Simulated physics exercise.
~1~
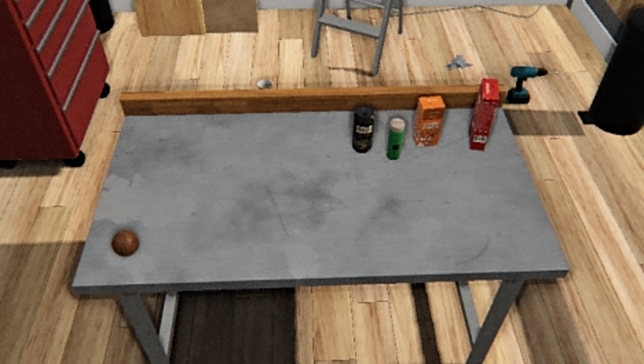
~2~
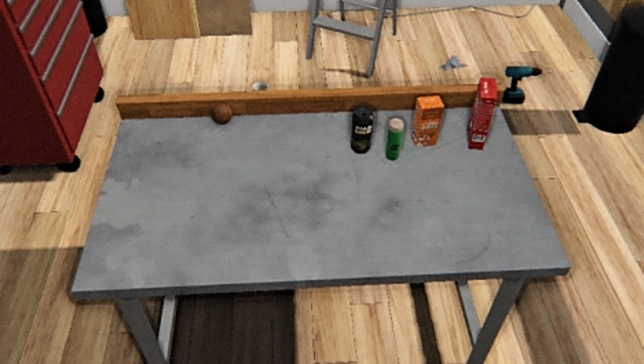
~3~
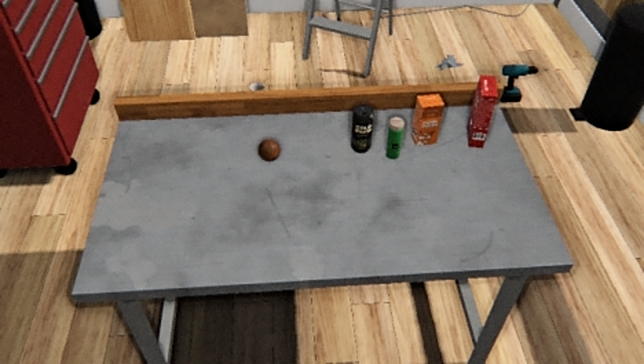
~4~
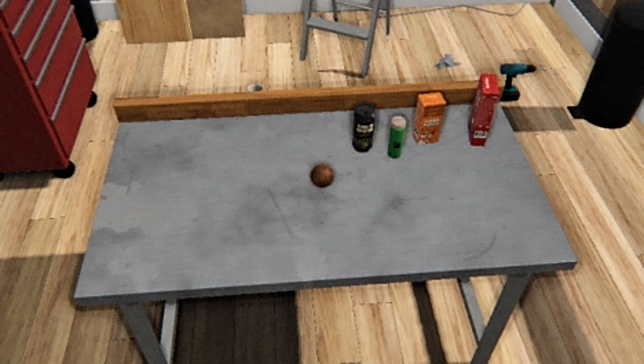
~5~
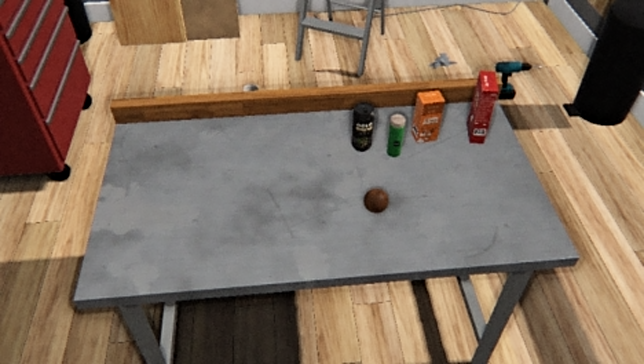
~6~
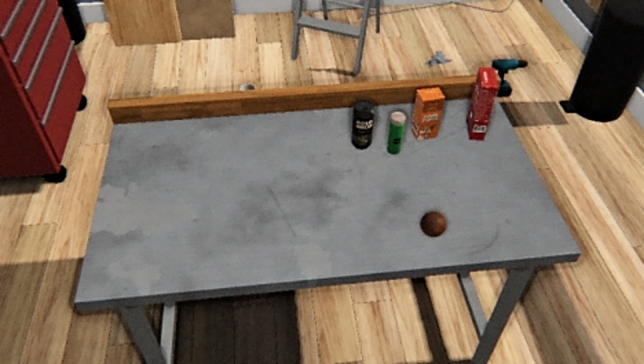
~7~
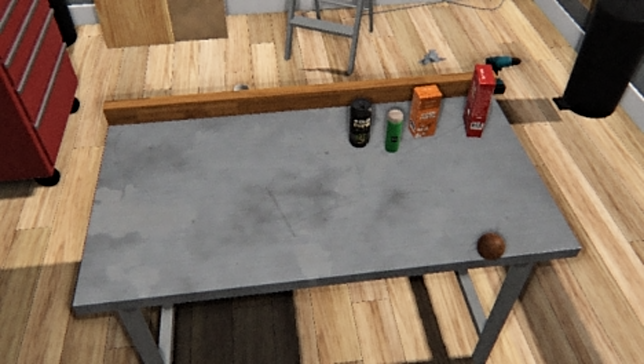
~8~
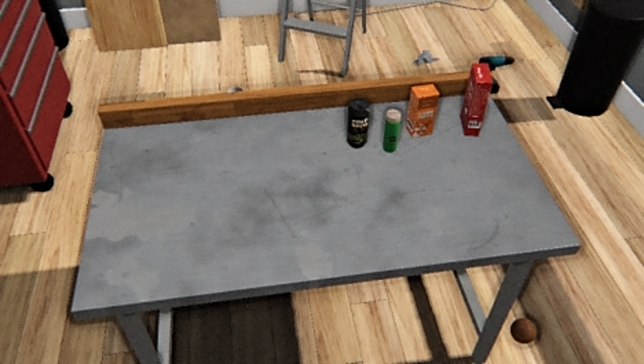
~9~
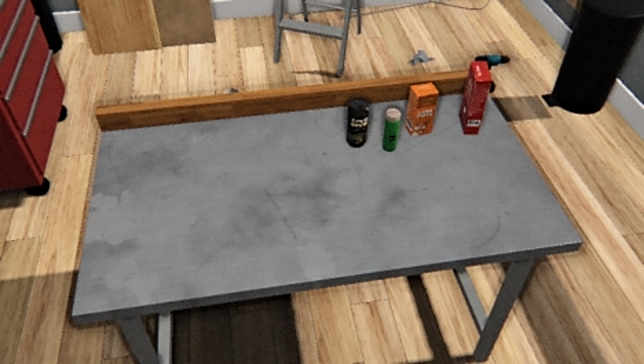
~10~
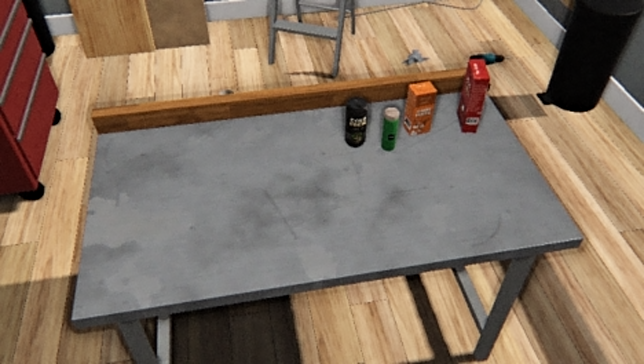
A grey metal table with a wooden rail along its far side stands on a plank floor, seen from above and in front, beside a red tool cabinet. A black can, a green shaker, an orange carton and a red packet stand at the back right, while a brown ball is near the left front corner. The ball rolls up and right to the rail, rebounds, and crosses diagonally toward the right front corner without touching the four items. It drops off the edge to the floor and passes out of view, leaving all four upright as the view drifts slightly.
